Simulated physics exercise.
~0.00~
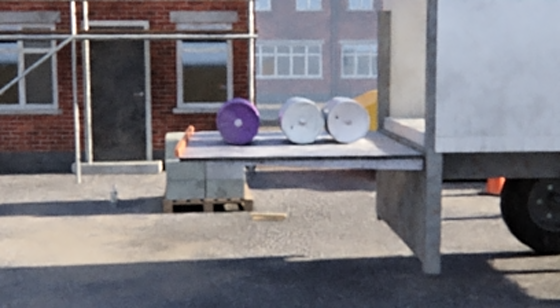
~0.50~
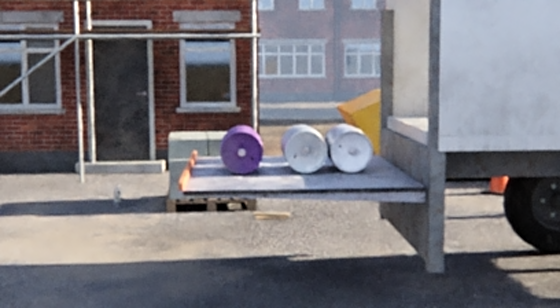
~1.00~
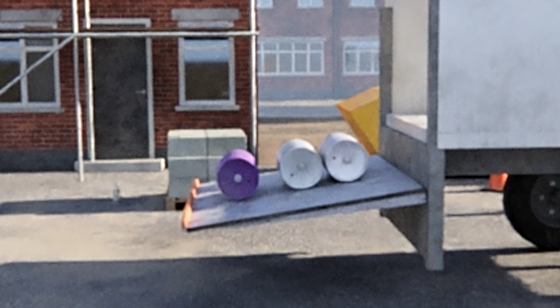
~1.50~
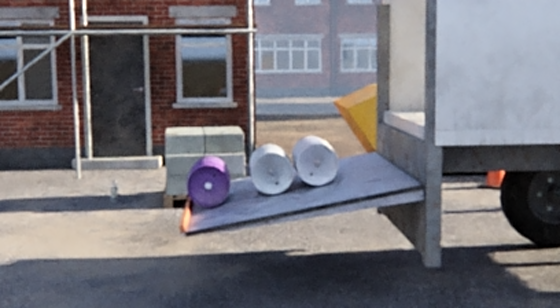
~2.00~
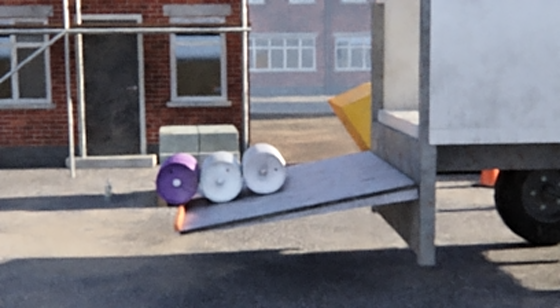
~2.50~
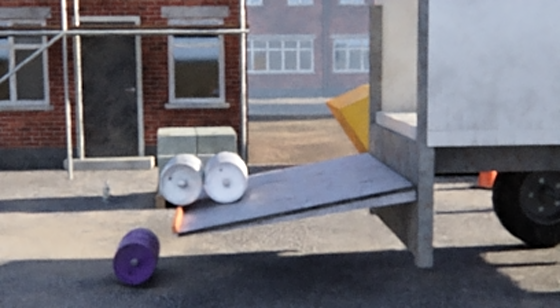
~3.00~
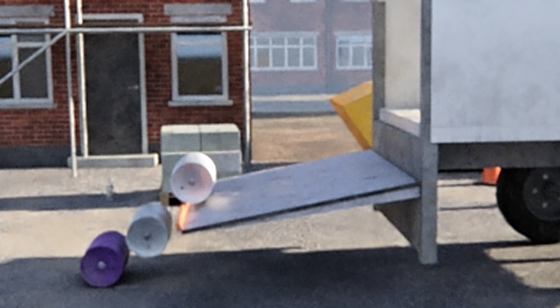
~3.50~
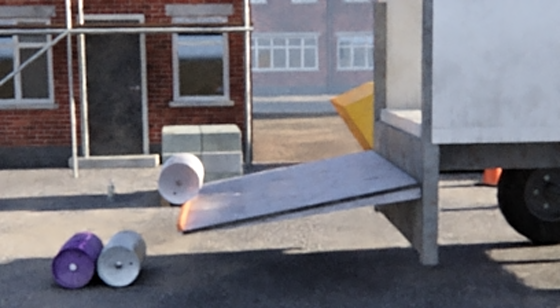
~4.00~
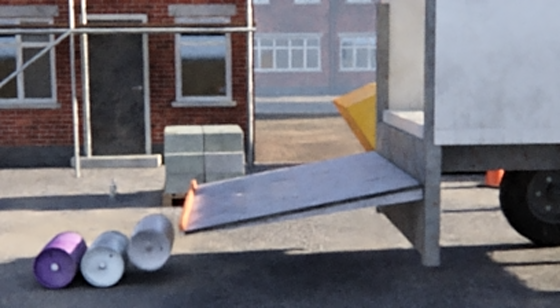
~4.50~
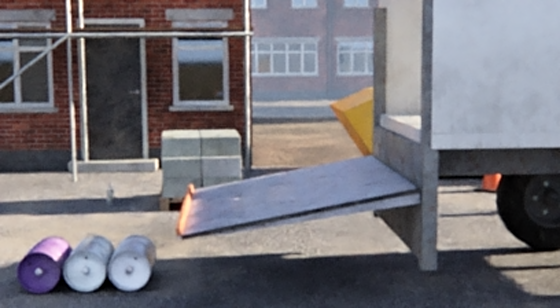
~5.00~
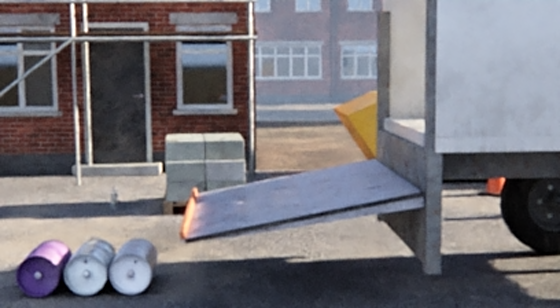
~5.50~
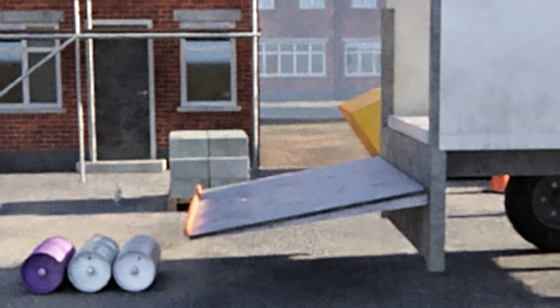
Outside a brick building, a truck's tail-lift lowered and tilted with three kegs on it, and the purple one rolled left over the edge, followed by the two pale ones, until all three lay side by side on the ground.
